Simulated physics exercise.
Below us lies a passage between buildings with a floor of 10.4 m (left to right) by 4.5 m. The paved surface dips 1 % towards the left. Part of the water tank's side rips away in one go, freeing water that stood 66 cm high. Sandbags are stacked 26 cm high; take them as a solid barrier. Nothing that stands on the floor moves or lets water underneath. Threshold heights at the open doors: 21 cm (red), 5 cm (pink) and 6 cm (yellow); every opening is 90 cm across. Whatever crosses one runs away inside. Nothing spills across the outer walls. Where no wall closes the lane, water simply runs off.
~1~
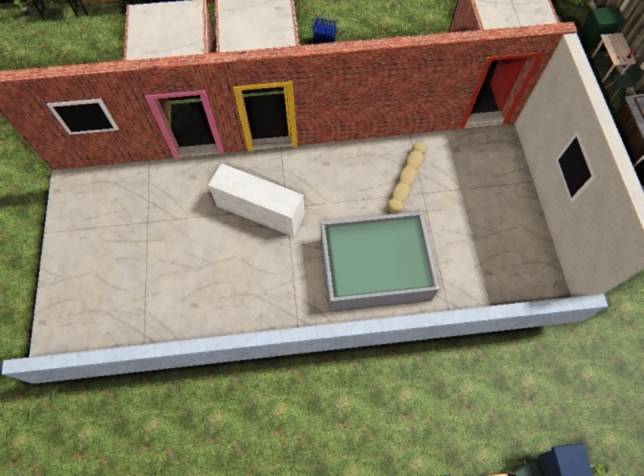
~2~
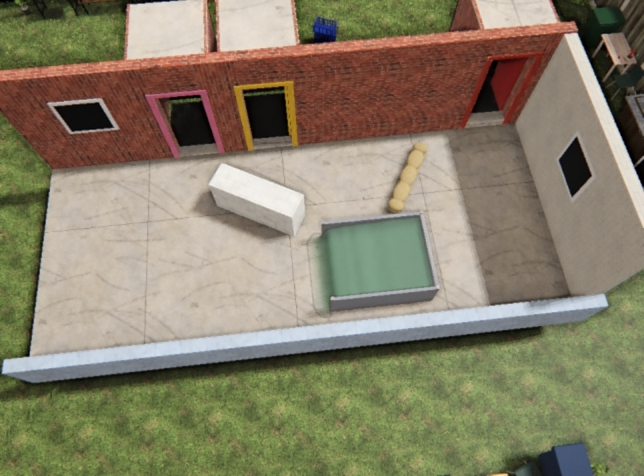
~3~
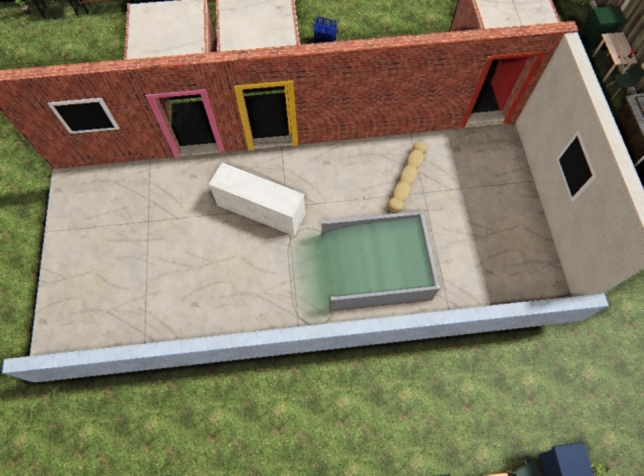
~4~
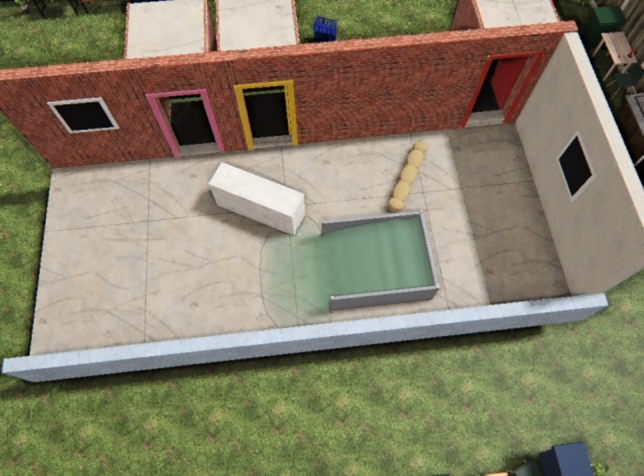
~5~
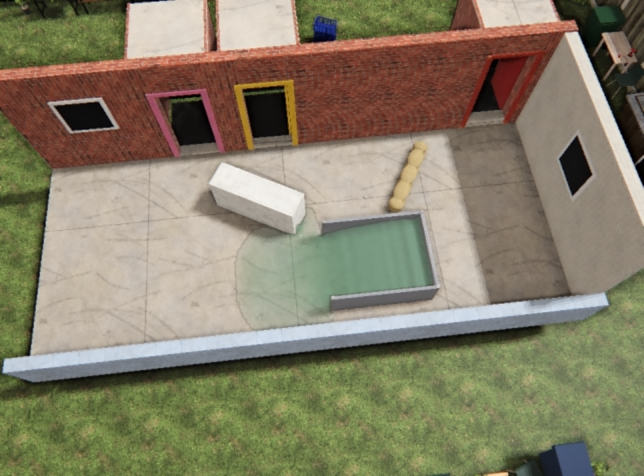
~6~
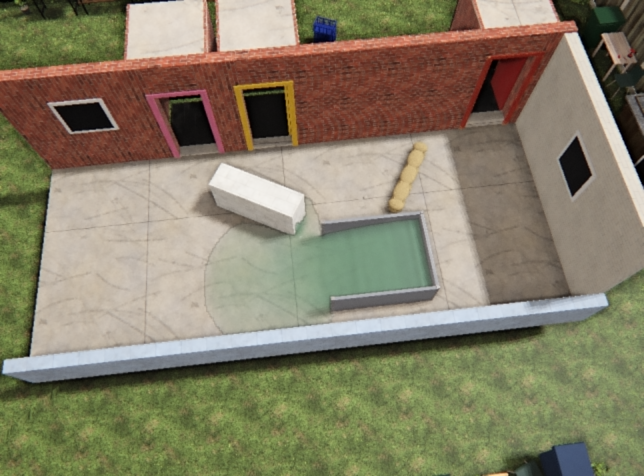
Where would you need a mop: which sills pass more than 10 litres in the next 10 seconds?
The water let in: At the red door it does not reach the limit; at the pink door it keeps below the limit; at the yellow door it stays under the limit.
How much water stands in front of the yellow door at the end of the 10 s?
Roughly 1.0 cm deep.
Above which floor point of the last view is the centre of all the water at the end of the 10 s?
Near (216, 256).
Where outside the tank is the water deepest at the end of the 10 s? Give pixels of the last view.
At about (60, 201).
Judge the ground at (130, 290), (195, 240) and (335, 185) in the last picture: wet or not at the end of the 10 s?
In that order: Under water, under water, flooded.
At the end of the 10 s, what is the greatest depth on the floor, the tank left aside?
Roughly 2 cm.
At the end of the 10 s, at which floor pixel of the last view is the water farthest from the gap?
Near (63, 173).
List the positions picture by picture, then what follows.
The first picture shows still water, 66 cm deep, in the water tank at (378, 256).
In the second picture, the front is at (320, 235), 0.9 m from the gap at (329, 268); 0.4 m2 of floor is under water; 66 cm left at the back of the water tank.
In the third picture, the front is at (318, 322), 1.0 m from the gap at (329, 269); 1.2 m2 of floor is under water; 66 cm left at the back of the water tank.
In the fourth picture, water pours out at (329, 269) and has run 1.4 m, to (269, 243); deepest outside 30 cm, 63 cm at the water tank's back.
In the fifth picture, water pours out at (329, 269) and has run 1.9 m, to (244, 309); deepest outside 40 cm, 56 cm at the water tank's back.
In the sixth picture, the front is at (210, 305), 2.5 m from the gap at (329, 270); 5.4 m2 of floor is under water; 57 cm left at the back of the water tank.
A moment later water covers 30 % of the floor and is deepest (26 cm) near (327, 297); red door not reached, pink door not reached, yellow door not reached.
Soon after water covers 45 % of the floor and is deepest (18 cm) near (326, 289); red door not reached, pink door not reached, yellow door not reached.
Next water covers 50 % of the floor and is deepest (10 cm) near (258, 341); red door not reached, pink door not reached, yellow door not reached.
Later on water covers 50 % of the floor and is deepest (4 cm) near (325, 280); red door not reached, pink door not reached, yellow door not reached.
At the end water covers 35 % of the floor and is deepest (2 cm) near (50, 216); red door not reached, pink door 1 cm at the sill, 0 L in, yellow door not reached.
